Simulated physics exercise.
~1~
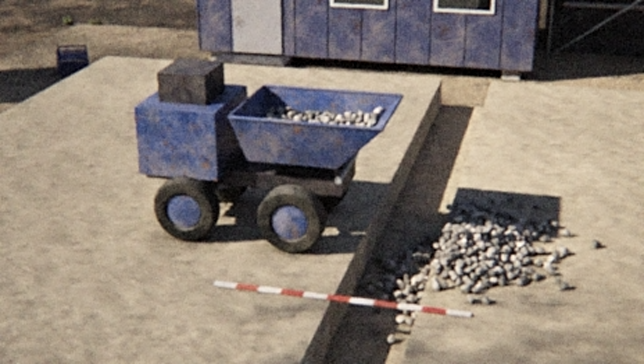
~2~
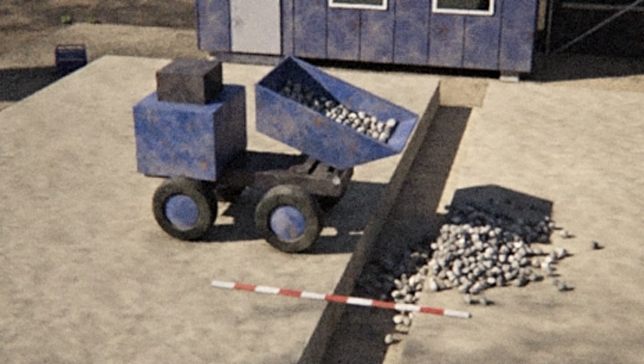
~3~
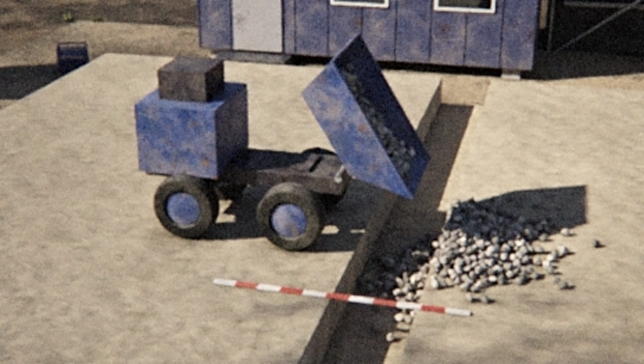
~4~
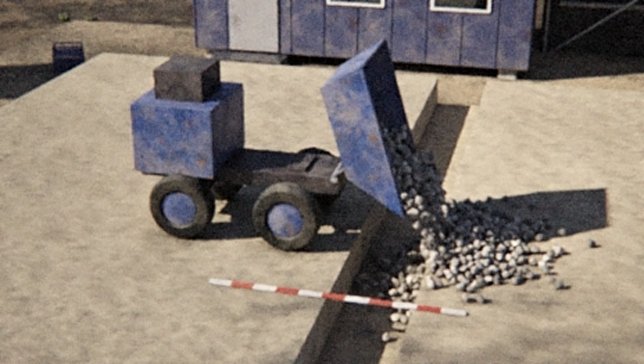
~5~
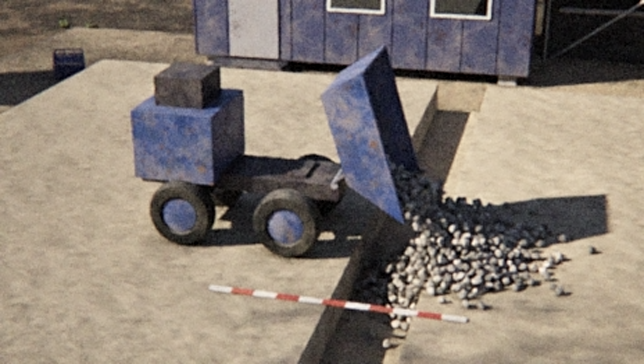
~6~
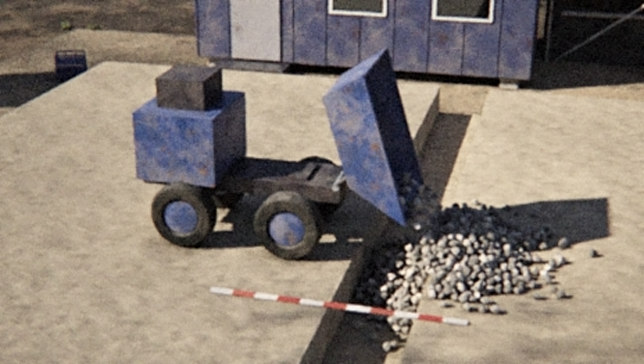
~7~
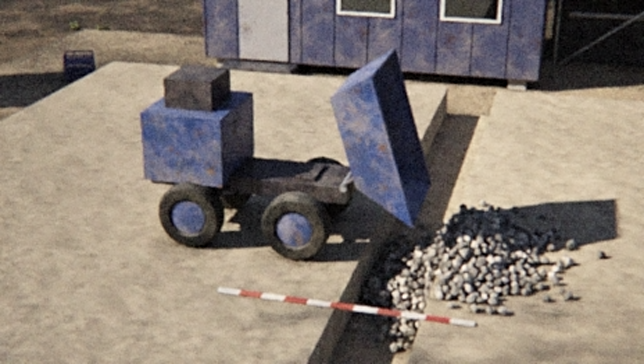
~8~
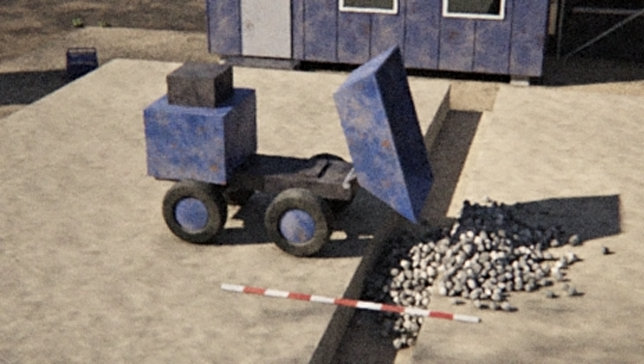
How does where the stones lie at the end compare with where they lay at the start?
At the start some stones were in the dumper's body and the rest lay in a loose pile at the trench. By the end they were all together in one larger heap lower and to the right, partly in the trench and partly past it.
